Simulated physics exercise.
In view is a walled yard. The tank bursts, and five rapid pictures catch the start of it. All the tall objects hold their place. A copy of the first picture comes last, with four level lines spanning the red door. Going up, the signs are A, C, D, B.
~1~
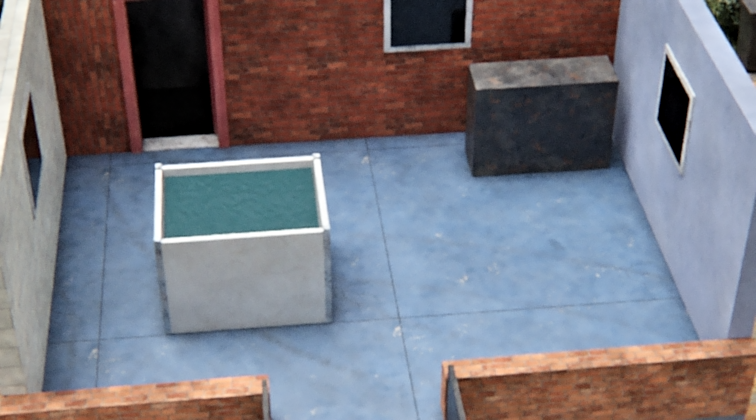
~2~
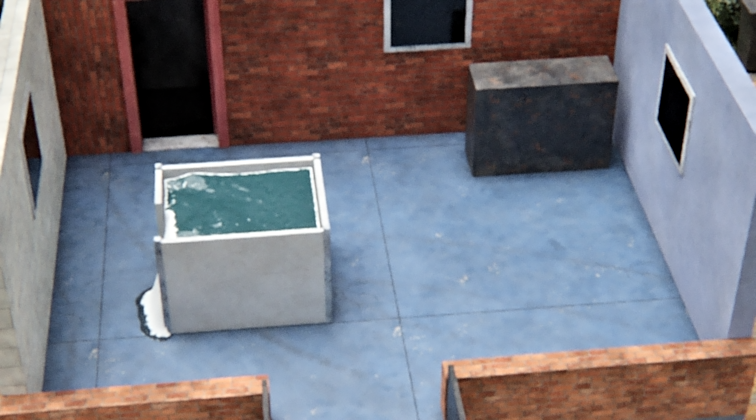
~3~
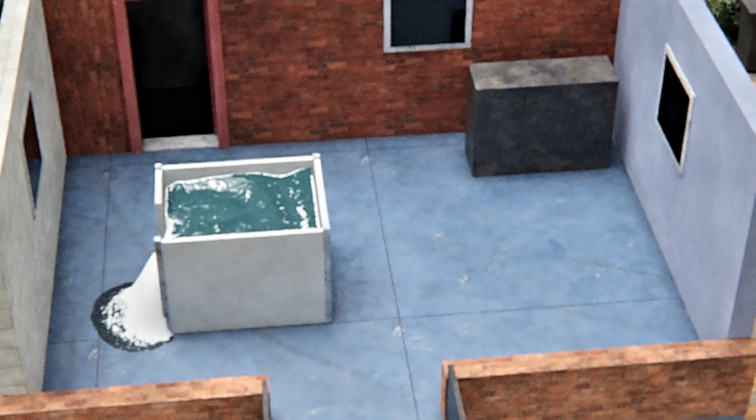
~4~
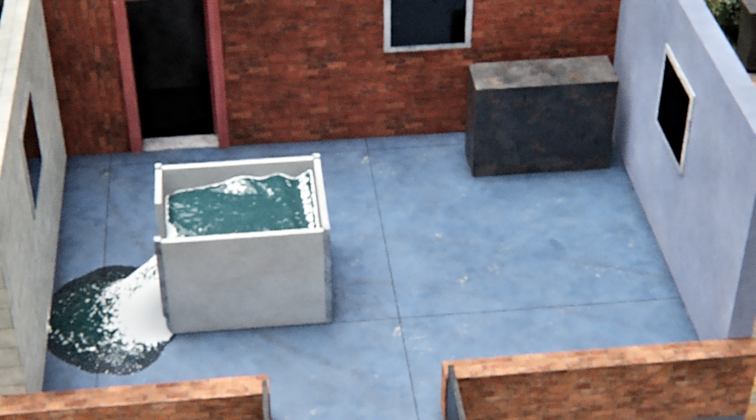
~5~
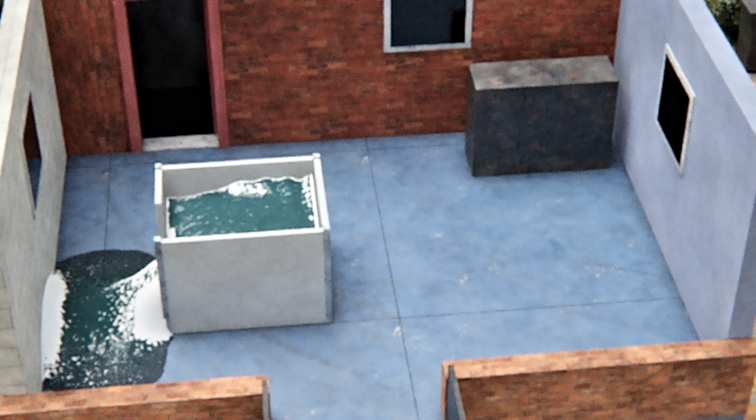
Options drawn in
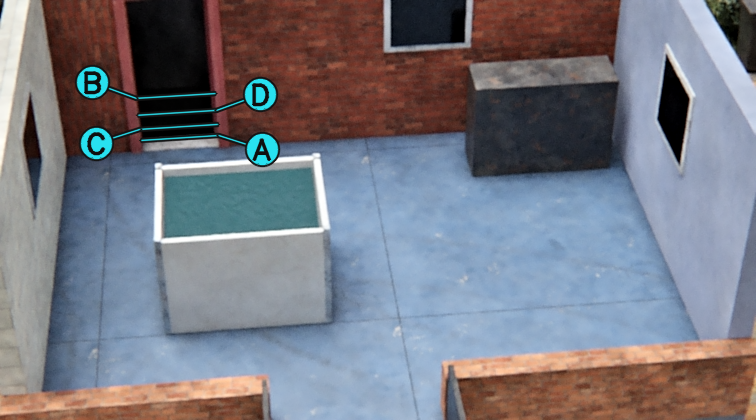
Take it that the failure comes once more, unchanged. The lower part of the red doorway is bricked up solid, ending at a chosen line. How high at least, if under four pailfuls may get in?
A is the one.
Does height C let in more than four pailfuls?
No, not at all.
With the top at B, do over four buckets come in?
No, that is safe.
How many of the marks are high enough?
All of the four.
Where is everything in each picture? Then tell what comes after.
The first frame shows water in the tank at rest, its middle at (241, 204); foot of the red doorway at (181, 149); open gate at (355, 364).
The second frame shows front seen at (164, 336), 1 % of the ground wet.
The third frame shows front seen at (99, 317), 2 % of the ground wet.
The fourth frame shows front seen at (48, 341), 6 % of the ground wet.
The fifth frame shows front seen at (43, 353), 9 % of the ground wet.
On the marked copy, A at (180, 137); B at (175, 95); C at (179, 126); D at (177, 112); from the bottom up A, C, D, B.
With A, a bucket or two gets in.
With B, nothing gets over.
With C, nothing gets over.
With D, nothing gets over.
